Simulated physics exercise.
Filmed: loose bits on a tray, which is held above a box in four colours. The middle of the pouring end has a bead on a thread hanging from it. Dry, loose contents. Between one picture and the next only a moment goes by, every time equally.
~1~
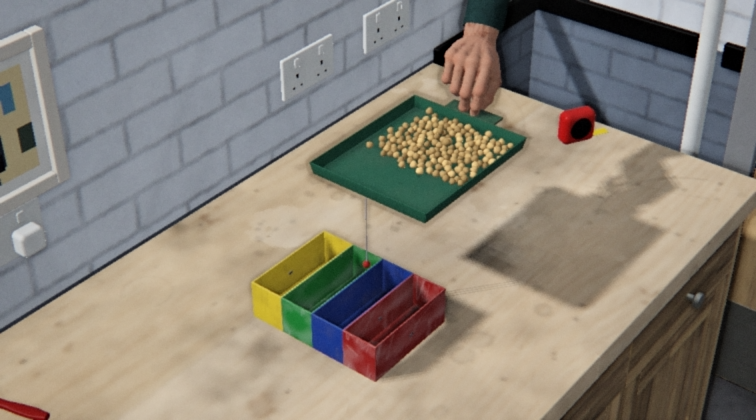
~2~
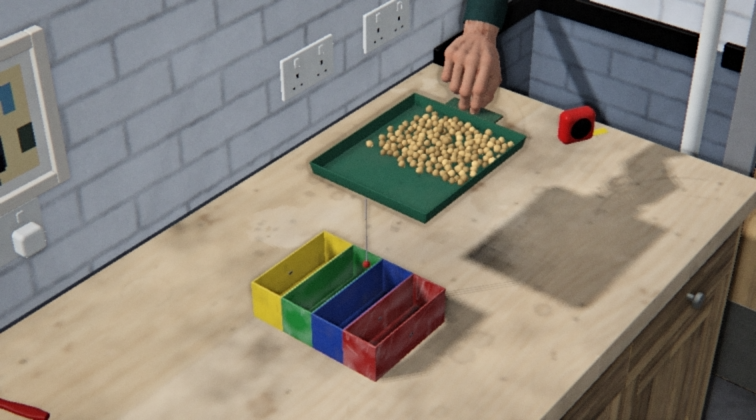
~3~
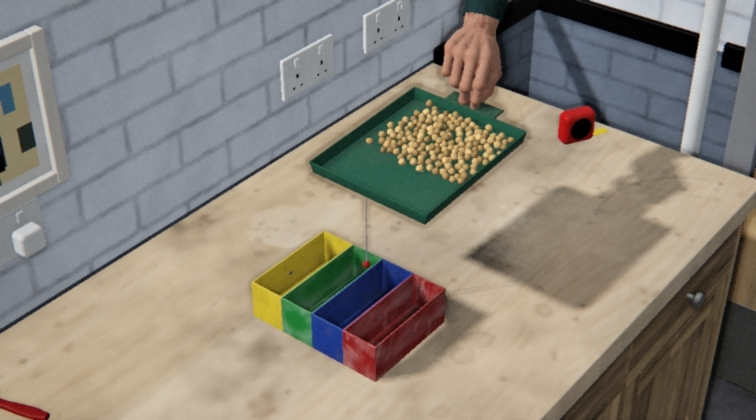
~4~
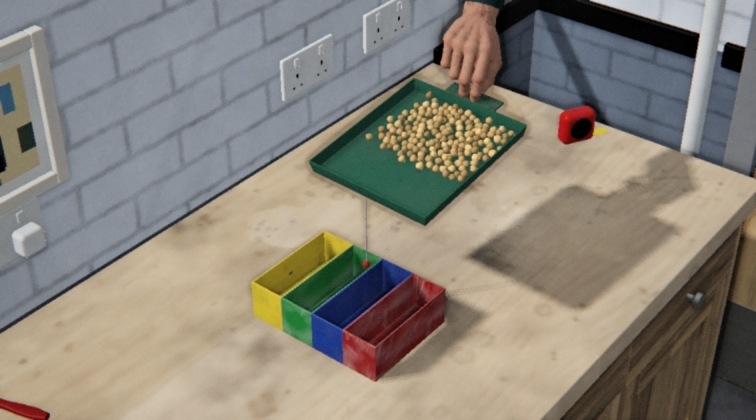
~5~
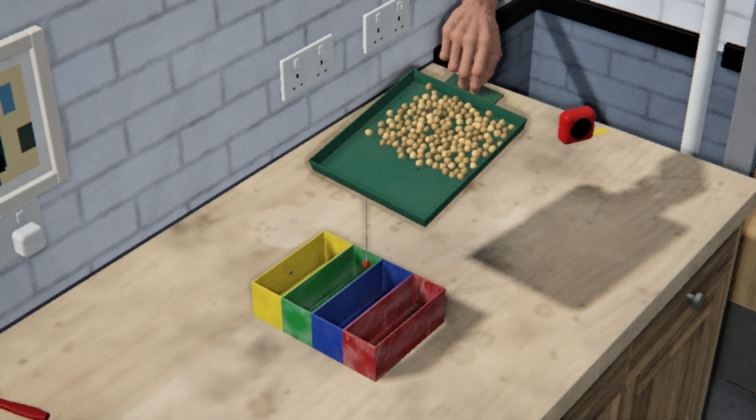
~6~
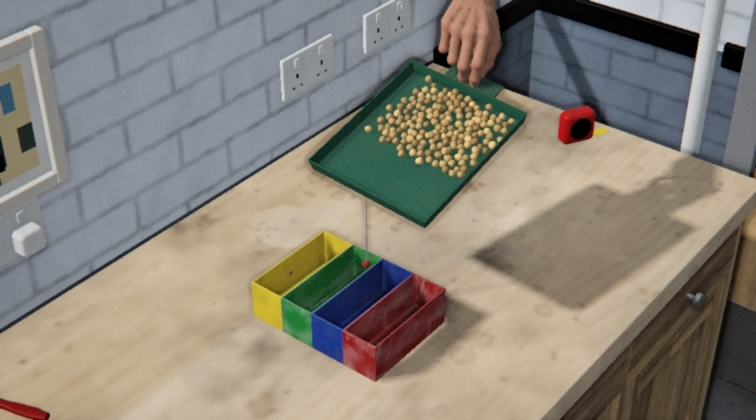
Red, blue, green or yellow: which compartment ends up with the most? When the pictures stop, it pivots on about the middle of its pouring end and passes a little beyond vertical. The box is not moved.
The red one.
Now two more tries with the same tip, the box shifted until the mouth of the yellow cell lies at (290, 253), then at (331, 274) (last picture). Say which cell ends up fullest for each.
First try: The cell in red. Second try: The cell in blue.
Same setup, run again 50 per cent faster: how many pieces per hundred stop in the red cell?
That comes out at roughly 60 per cent.
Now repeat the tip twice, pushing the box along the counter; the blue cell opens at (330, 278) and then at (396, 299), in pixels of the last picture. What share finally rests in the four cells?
Roughly 30 per cent, then roughly 100 per cent.
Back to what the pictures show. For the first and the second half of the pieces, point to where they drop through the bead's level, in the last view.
Half one: (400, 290), half two: (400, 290).
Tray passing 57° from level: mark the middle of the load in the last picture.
Roughly (407, 181).
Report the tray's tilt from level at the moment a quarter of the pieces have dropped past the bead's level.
It has tipped about 105 degrees.
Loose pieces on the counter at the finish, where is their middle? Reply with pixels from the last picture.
Centre, final frame: Roughly (437, 378).
Soon after the last picture, tray tipped steeply; nearly all on the tray; a stray few in the red cell; a stray few falling or outside the box.
A little later, tray tipped right over; nearly all on the tray; a stray few in the red cell; a stray few in the blue cell; a stray few falling or outside the box.
Later still, tray tipped past a quarter turn; about half in the red cell; about a quarter in the blue cell; a small part in the green cell; a small part falling or outside the box.
At rest, tray tipped past a quarter turn; about half in the red cell; about a quarter in the blue cell; a small part in the green cell; none in the yellow cell; a small part outside the box.
